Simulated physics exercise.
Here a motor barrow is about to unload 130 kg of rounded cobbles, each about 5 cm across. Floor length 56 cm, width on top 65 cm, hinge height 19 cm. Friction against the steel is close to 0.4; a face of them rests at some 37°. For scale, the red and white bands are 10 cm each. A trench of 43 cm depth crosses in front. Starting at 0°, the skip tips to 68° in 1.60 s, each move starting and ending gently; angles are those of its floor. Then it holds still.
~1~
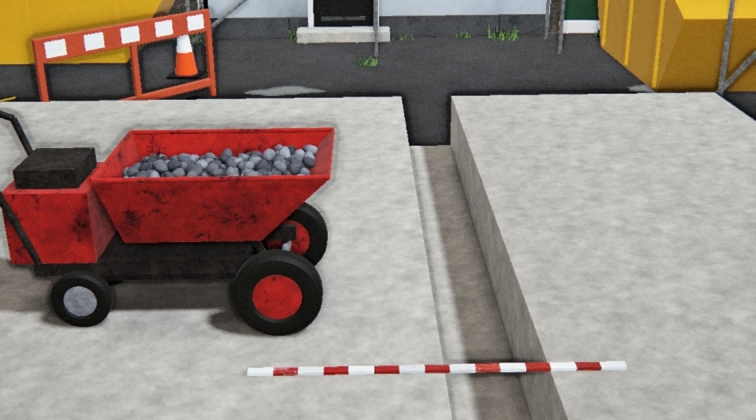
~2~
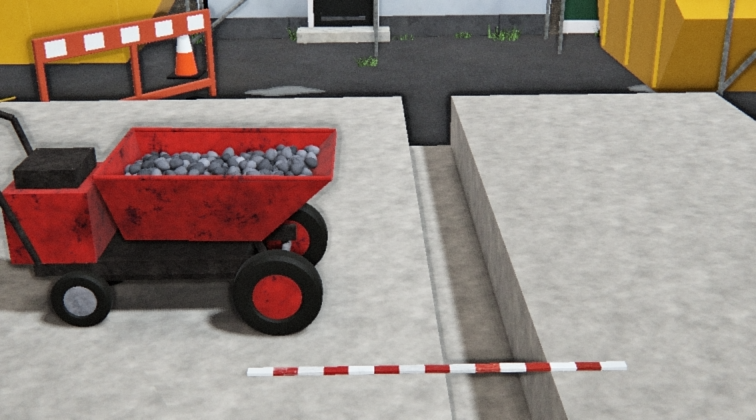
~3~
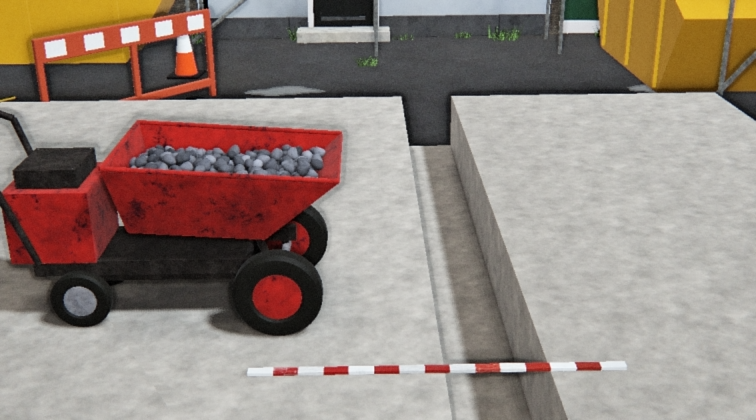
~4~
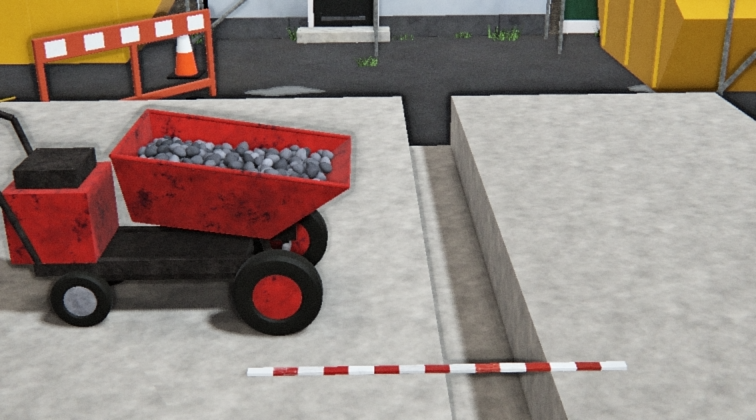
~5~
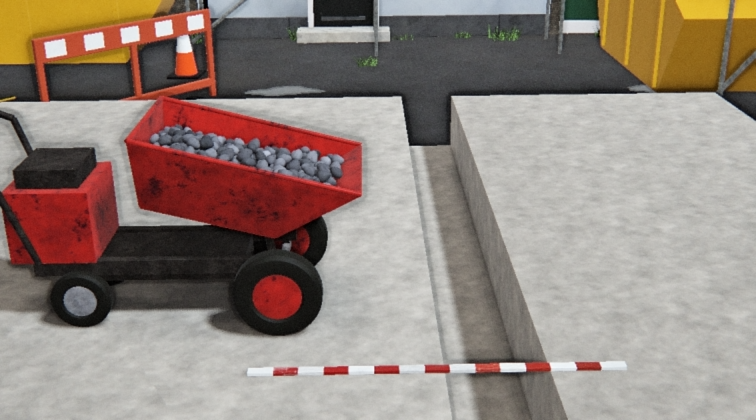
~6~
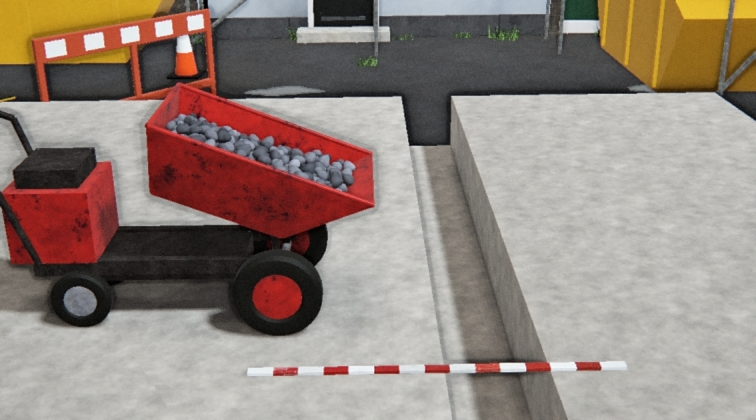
A red motor barrow with black and red wheels stands at the left on pale concrete, seen from slightly above and side-on, its skip holding grey rounded cobbles. A narrow trench runs to its right behind a red and white striped pole, with an orange barrier and cone beyond. The skip starts level, then tilts steadily, its left end rising and its right lip lowering, while the camera stays still.
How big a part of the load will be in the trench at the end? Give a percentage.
About 100 per cent.
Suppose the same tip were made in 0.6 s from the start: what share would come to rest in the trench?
Then about 100 per cent.
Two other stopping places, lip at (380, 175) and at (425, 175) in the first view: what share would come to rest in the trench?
Near 90 per cent from the first place, 45 from the second.
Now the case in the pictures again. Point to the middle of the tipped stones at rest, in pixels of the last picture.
Near (481, 362).
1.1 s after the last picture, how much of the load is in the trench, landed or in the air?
Some 50 per cent.
Then, 0.6 s after the last picture the floor is at 57°, 100 % in the skip; the foremost stones are at (413, 246).
Then, 1.1 s after the last picture the floor is at 68°, 47 % in the skip, 4 % short of the trench, 49 % in the trench; the foremost stones are at (518, 373).
Then, 1.4 s after the last picture the floor is at 68°, 14 % in the skip, 3 % short of the trench, 83 % in the trench; the foremost stones are at (517, 363).
Then, 3.4 s after the last picture the floor is at 68°, 0 % in the skip, 100 % in the trench; the foremost stones are at (510, 341).
